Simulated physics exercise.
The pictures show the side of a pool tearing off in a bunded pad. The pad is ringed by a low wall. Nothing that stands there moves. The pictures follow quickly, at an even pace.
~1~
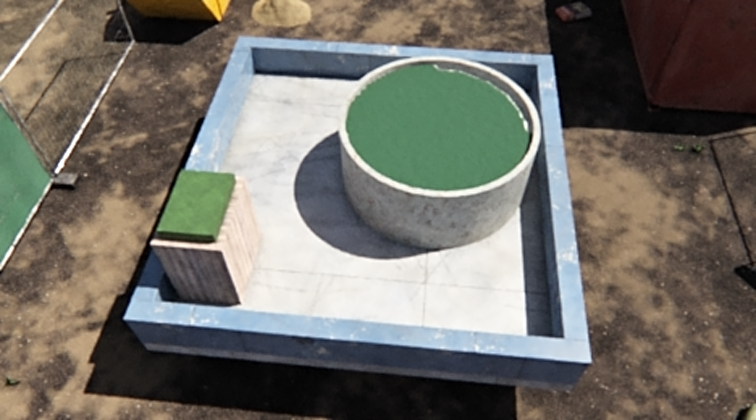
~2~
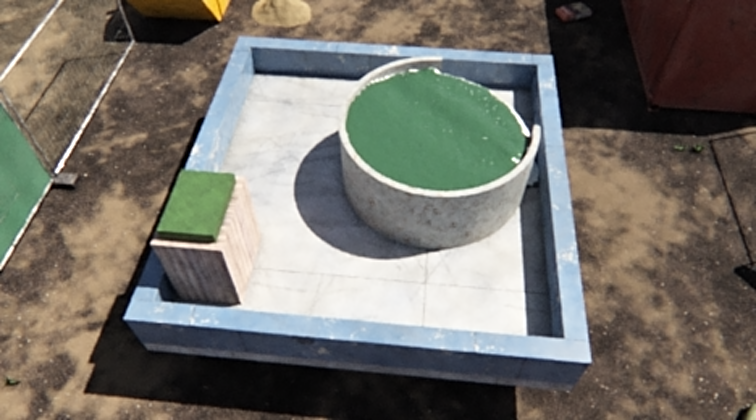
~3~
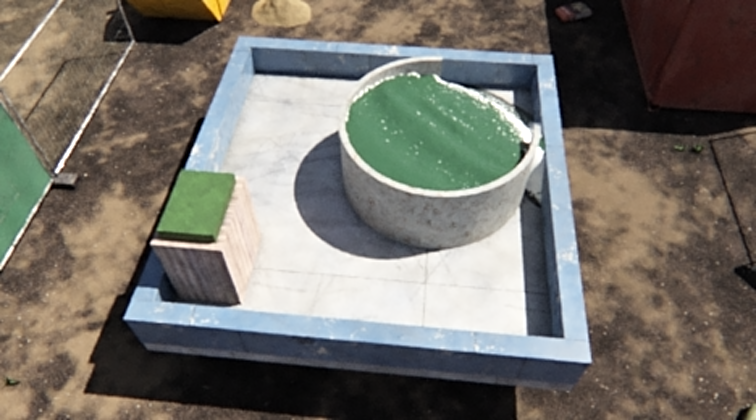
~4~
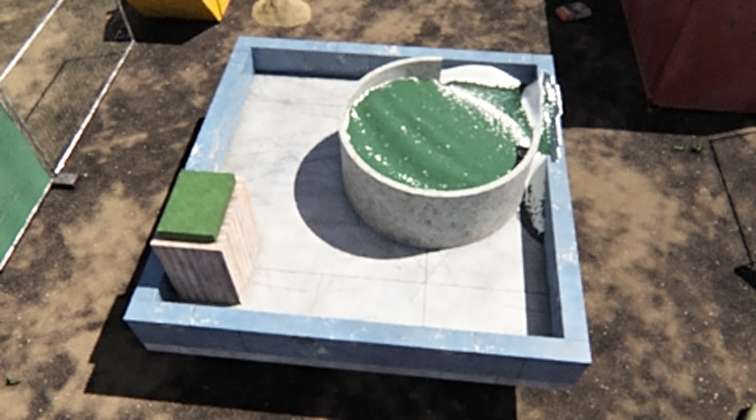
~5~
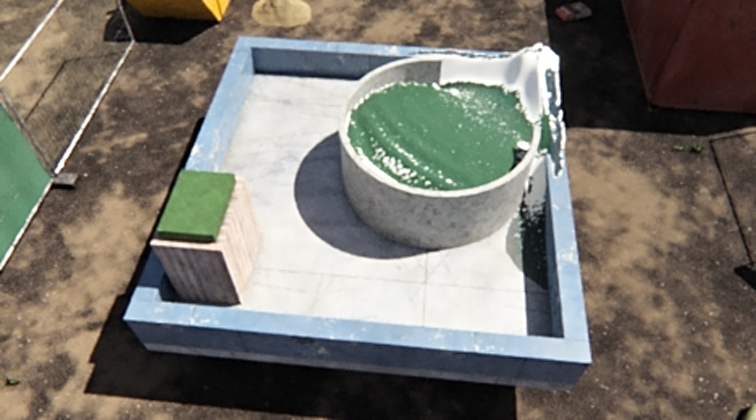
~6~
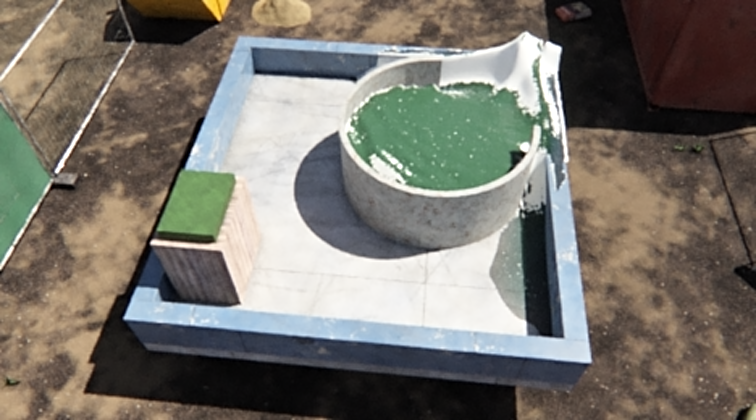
Green liquid in a round grey tank, at first whole and still, breaks out through a gap on the far right side, seen from above by a still camera. The tank stands on a pale pad ringed by a low blue wall, with a green-topped pinkish box at the left. White-edged liquid spurts up, and a dark green sheet spreads down the pad's right side as the tank's level drops.
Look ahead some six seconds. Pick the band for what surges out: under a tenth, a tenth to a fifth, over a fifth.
It loses between a tenth and a fifth.
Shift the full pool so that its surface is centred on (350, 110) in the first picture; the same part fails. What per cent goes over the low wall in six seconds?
I make it 12 per cent.
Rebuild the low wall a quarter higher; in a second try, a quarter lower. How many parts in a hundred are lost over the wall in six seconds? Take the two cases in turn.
Roughly 10 per cent, then 30 per cent.
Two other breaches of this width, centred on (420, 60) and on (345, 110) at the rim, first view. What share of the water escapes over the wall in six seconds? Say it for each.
About 10 and 6 per cent.
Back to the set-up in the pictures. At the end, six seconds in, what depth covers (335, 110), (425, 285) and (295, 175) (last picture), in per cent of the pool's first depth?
In that order: 8, 12 and 12 per cent.
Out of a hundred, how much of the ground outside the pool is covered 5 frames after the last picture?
Roughly 45 per cent.
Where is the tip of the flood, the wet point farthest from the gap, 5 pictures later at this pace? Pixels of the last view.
At about (254, 77).
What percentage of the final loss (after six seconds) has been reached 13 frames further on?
Near 100 in a hundred.
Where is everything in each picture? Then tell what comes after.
The first frame shows the round tank at (438, 124) is whole and still.
In the second frame, the front is at a hidden place, out from the gap on the round tank's far side.
In the third frame, the front is at a hidden place, out from the gap on the round tank's far side.
In the fourth frame, the front is at (543, 237), out from the gap on the round tank's far side.
In the fifth frame, the front is at (547, 282), out from the gap on the round tank's far side.
In the sixth frame, the front is at (552, 336), out from the gap on the round tank's far side.
A moment on, water covers 30 % of the floor; the low wall has let 4 % over.
Next, water covers 45 % of the floor; the low wall has let 9 % over.
Then, water covers 65 % of the floor; the low wall has let 17 % over.
Later, water covers 75 % of the floor; the low wall has let 17 % over.
In the end, water covers 80 % of the floor; the low wall has let 17 % over.
